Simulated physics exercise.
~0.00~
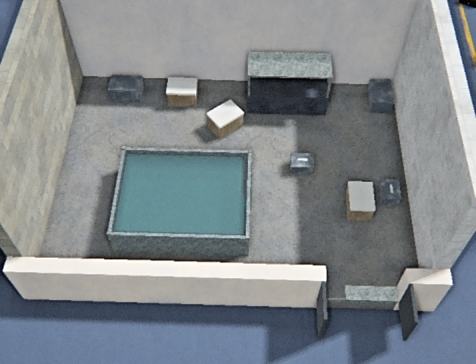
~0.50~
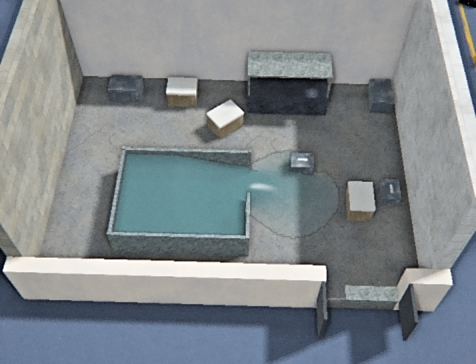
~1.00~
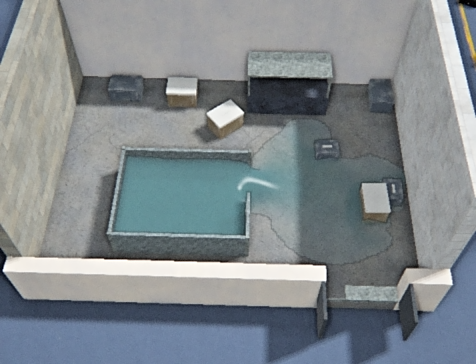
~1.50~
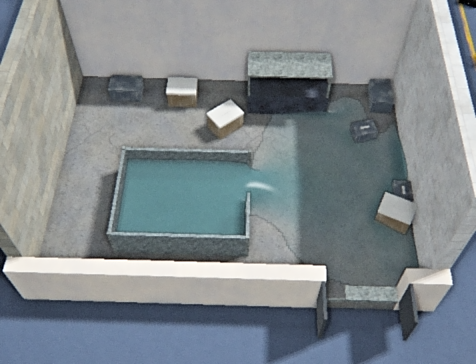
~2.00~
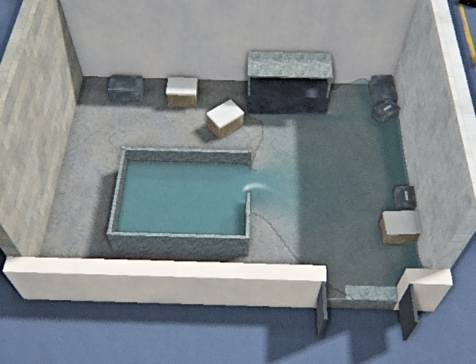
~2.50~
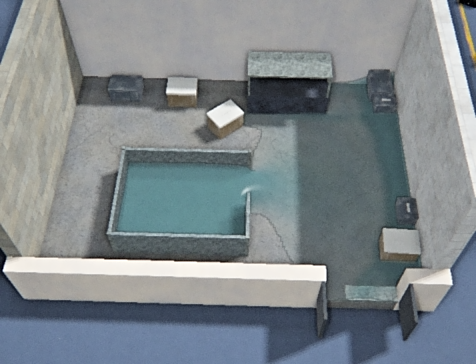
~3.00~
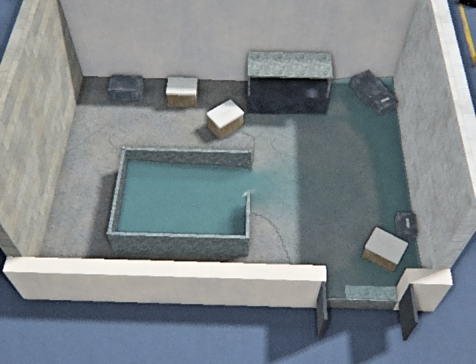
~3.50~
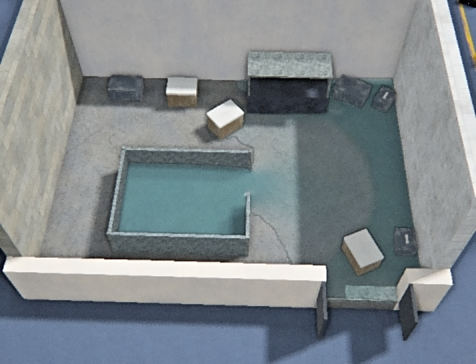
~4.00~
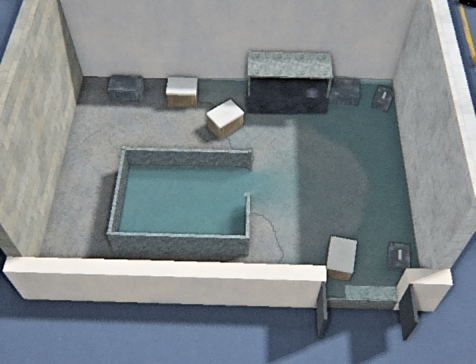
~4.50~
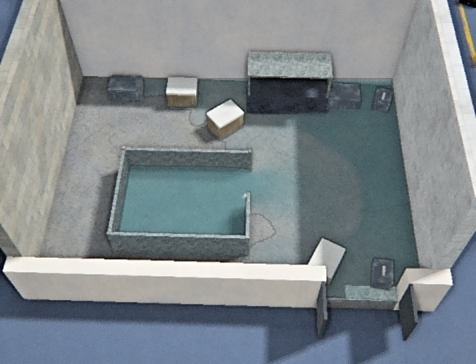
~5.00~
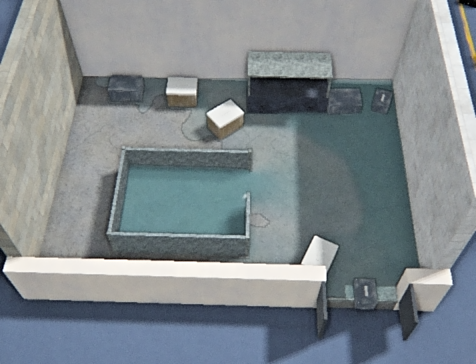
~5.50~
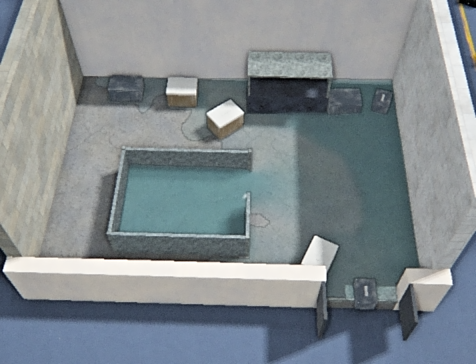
A wide tank of teal water with speckled grey sides stands left of centre in a pale-walled, grey-floored bay, viewed from high above the front wall. Dark grey totes and white-topped tan crates sit around it, with a dark open-fronted unit at the back and a doorway at front right. The tank's right side gives way, and water fans across the floor to the right wall. Two totes and a crate are swept rightward, then a back-corner tote slides left toward the unit. The crate drifts to the doorway's left edge, and one tote stops in the opening.
